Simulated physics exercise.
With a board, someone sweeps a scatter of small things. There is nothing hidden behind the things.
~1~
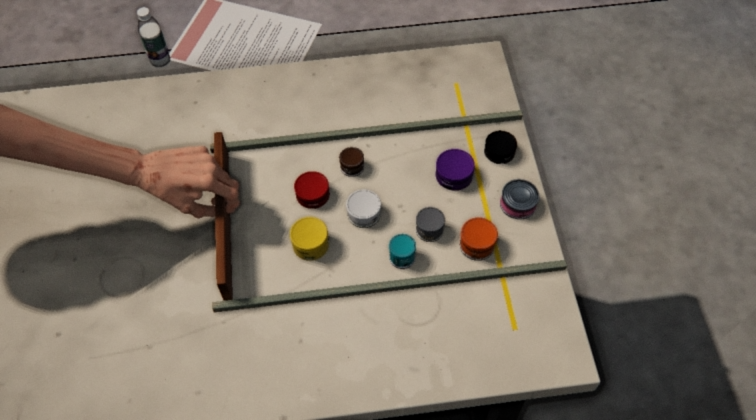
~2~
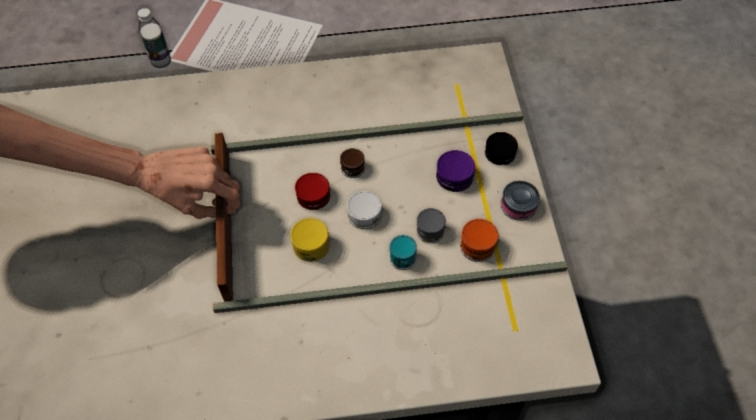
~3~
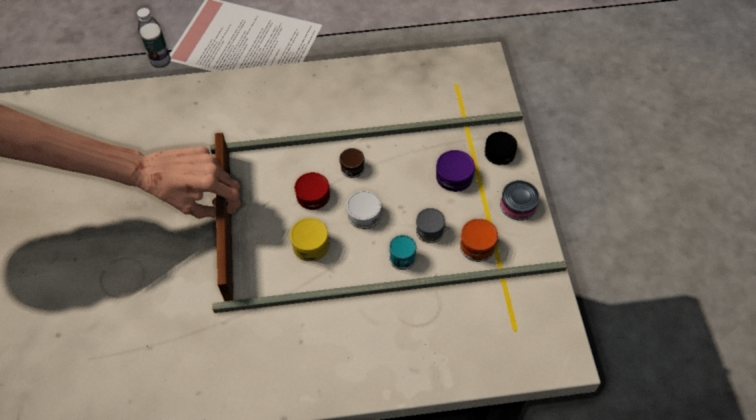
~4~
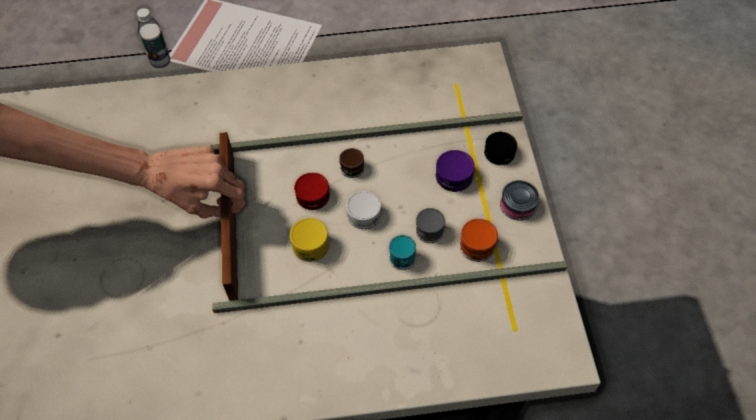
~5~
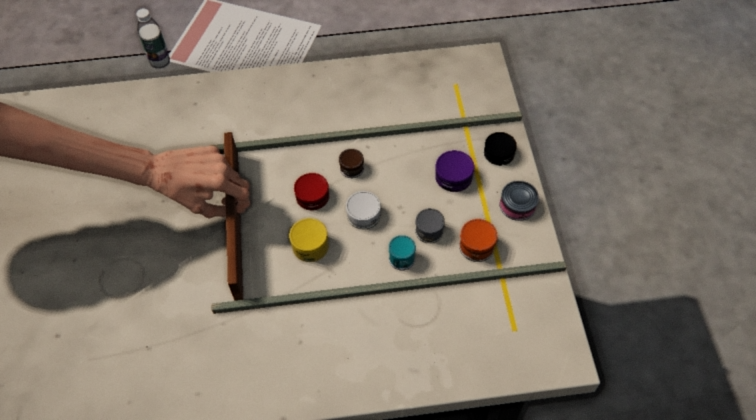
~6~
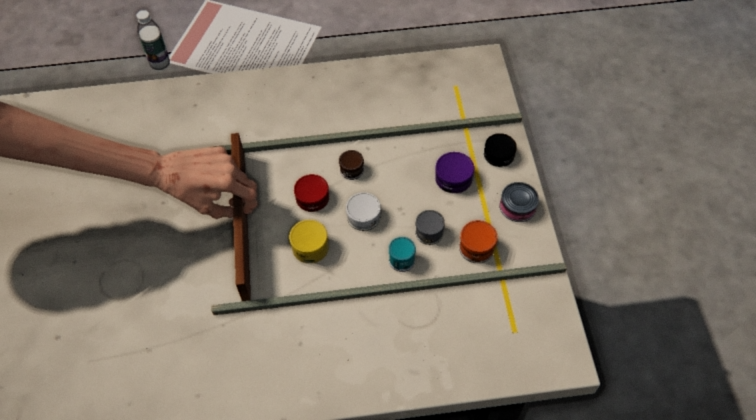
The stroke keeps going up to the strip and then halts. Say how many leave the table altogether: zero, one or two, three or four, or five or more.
It ends with a lone piece or a pair gone from the top.
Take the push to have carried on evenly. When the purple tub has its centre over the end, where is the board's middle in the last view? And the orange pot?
Middle approx. at (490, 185), then approx. at (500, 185).
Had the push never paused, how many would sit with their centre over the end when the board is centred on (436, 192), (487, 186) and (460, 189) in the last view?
In that order 0, 1 and 0.
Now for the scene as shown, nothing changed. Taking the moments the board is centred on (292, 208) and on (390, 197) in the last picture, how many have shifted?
The counts are 1 and 6.
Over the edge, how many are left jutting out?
The tally is 1.
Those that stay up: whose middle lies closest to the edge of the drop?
That one is the purple tub.
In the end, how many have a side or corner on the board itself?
5 in contact.
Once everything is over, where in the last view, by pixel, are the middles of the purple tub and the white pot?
The purple tub comes to rest at (530, 169), and the white pot comes to rest at (501, 197).
A little later, none off yet; pink pot at rest near (519, 202); black tub at rest near (500, 150); orange pot at rest near (478, 242).
When it is over, the number that fall off is one or two; down, pink pot.
